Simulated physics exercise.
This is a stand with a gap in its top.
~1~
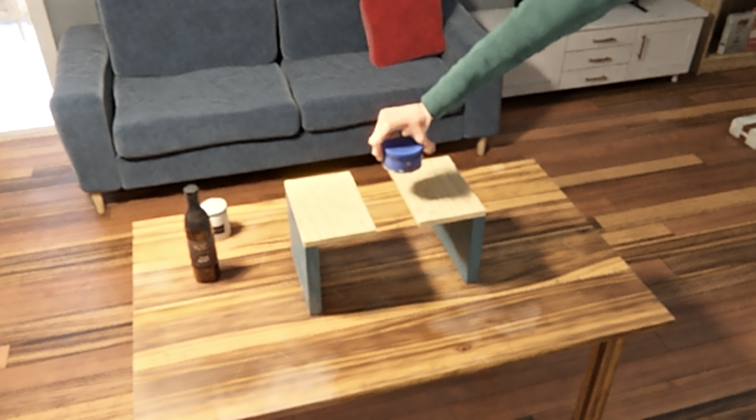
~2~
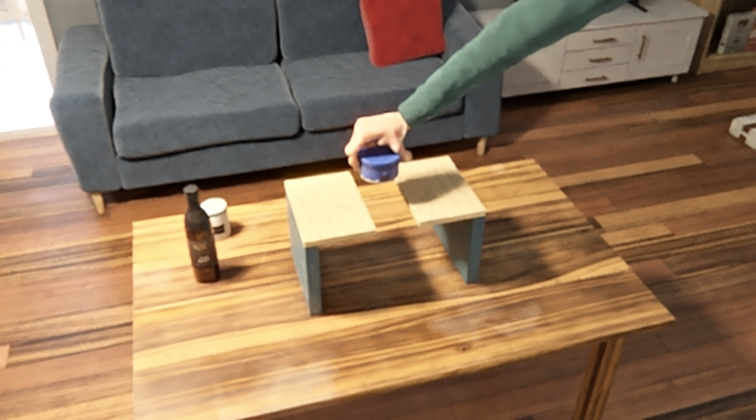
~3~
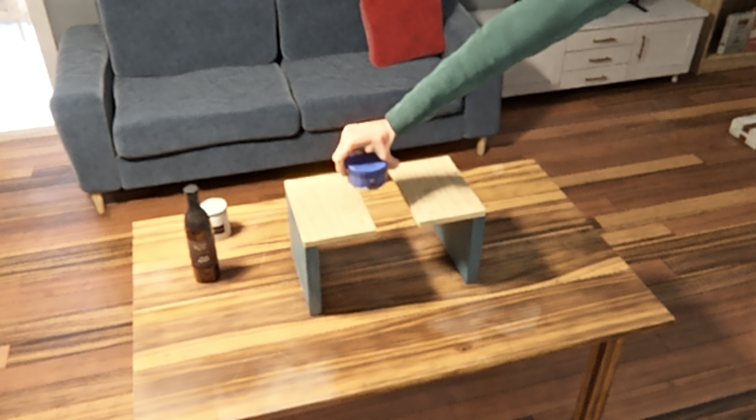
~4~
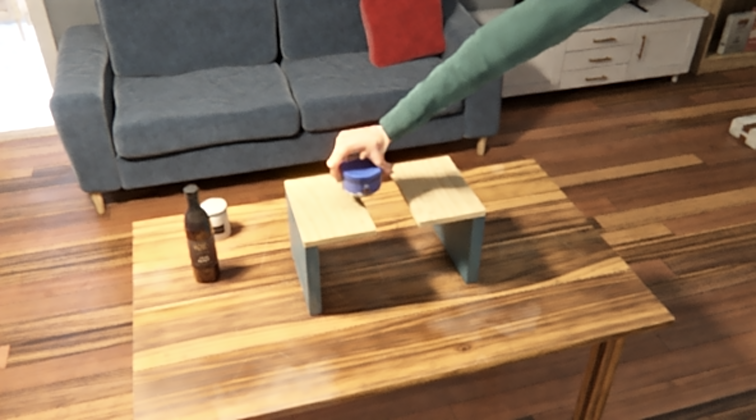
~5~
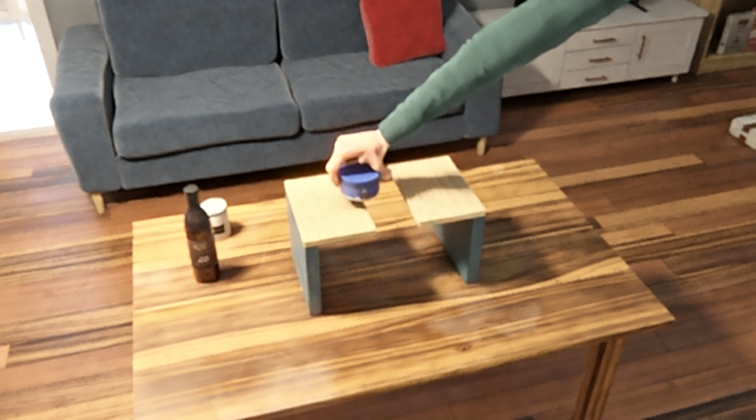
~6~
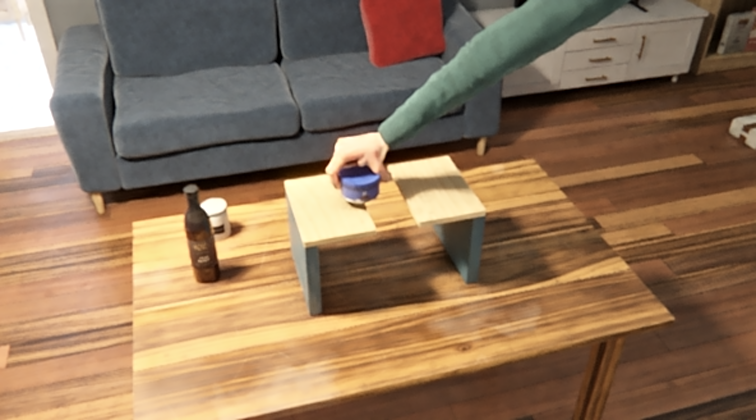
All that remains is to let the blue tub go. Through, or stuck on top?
Outcome: The tub stays on top.
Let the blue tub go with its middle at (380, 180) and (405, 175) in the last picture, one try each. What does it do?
First, it reaches the table; second, it stays on top.
Then, 0.20 s past the last view, blue tub displaced a little near (360, 190).
Then, 0.30 s past the last view, blue tub resting near (360, 190).
Finally, all 3 still in place. Final places as the last picture's camera would see them, blue tub near (360, 190). The tub is caught.
